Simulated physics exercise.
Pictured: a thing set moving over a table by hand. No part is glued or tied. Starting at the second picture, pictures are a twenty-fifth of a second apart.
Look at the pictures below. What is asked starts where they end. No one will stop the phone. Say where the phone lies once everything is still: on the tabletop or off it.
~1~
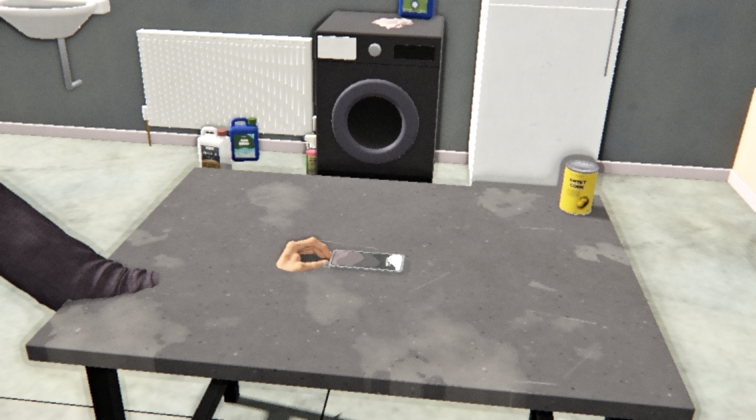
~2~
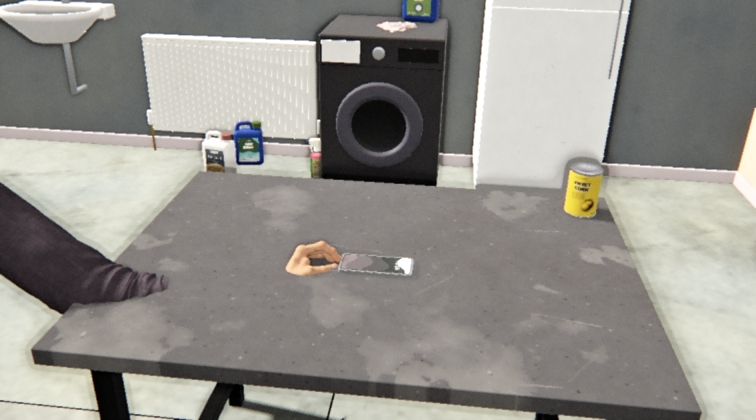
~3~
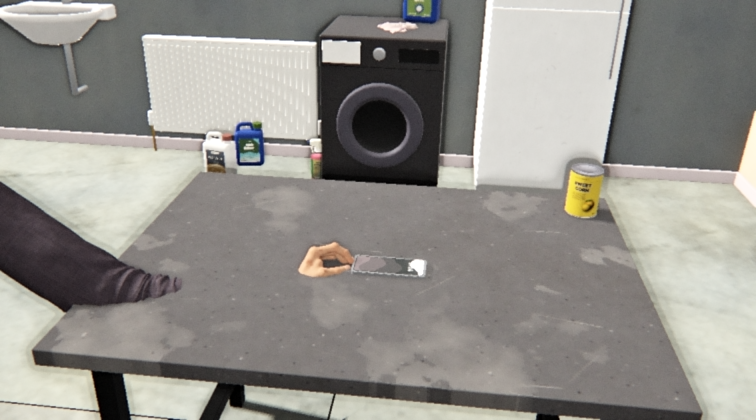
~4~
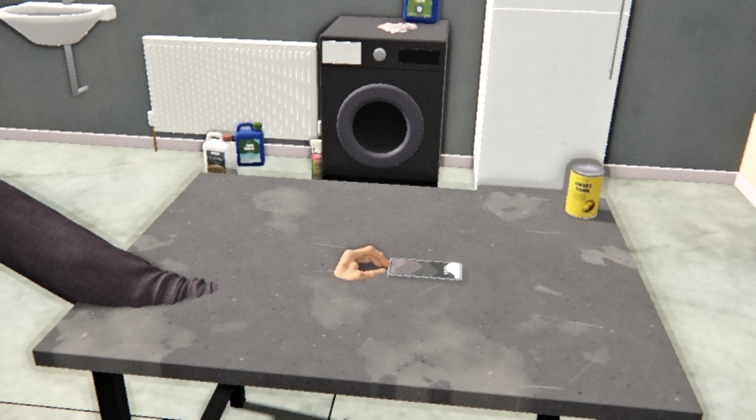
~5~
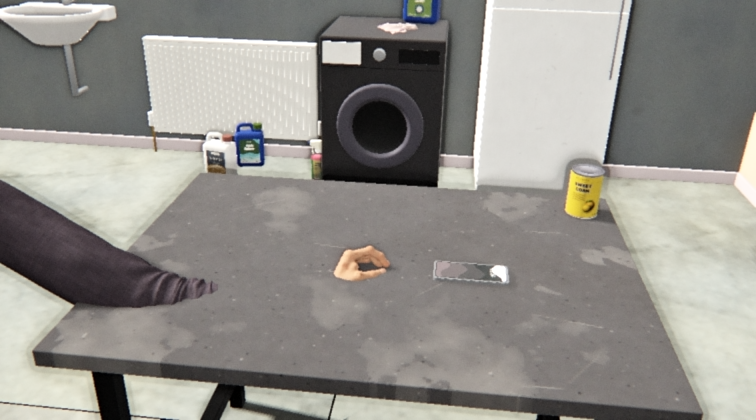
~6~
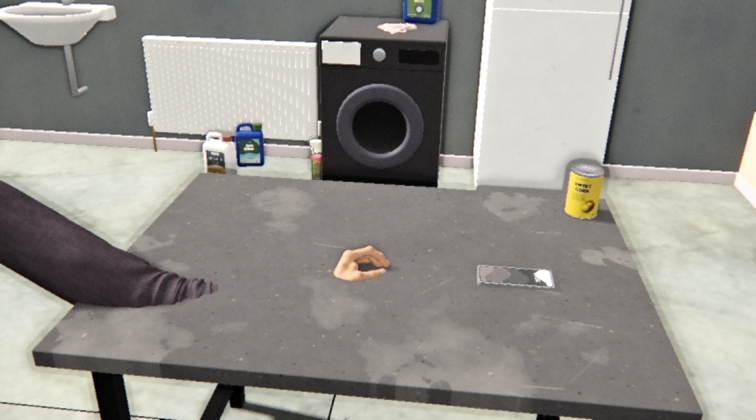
Off it.
Then, 0.20 s on from there, grey phone now off the table.
Then, 0.30 s on from there, things are still on the move.
Then, 0.50 s on from there, as before.
In the end, off the table, grey phone.
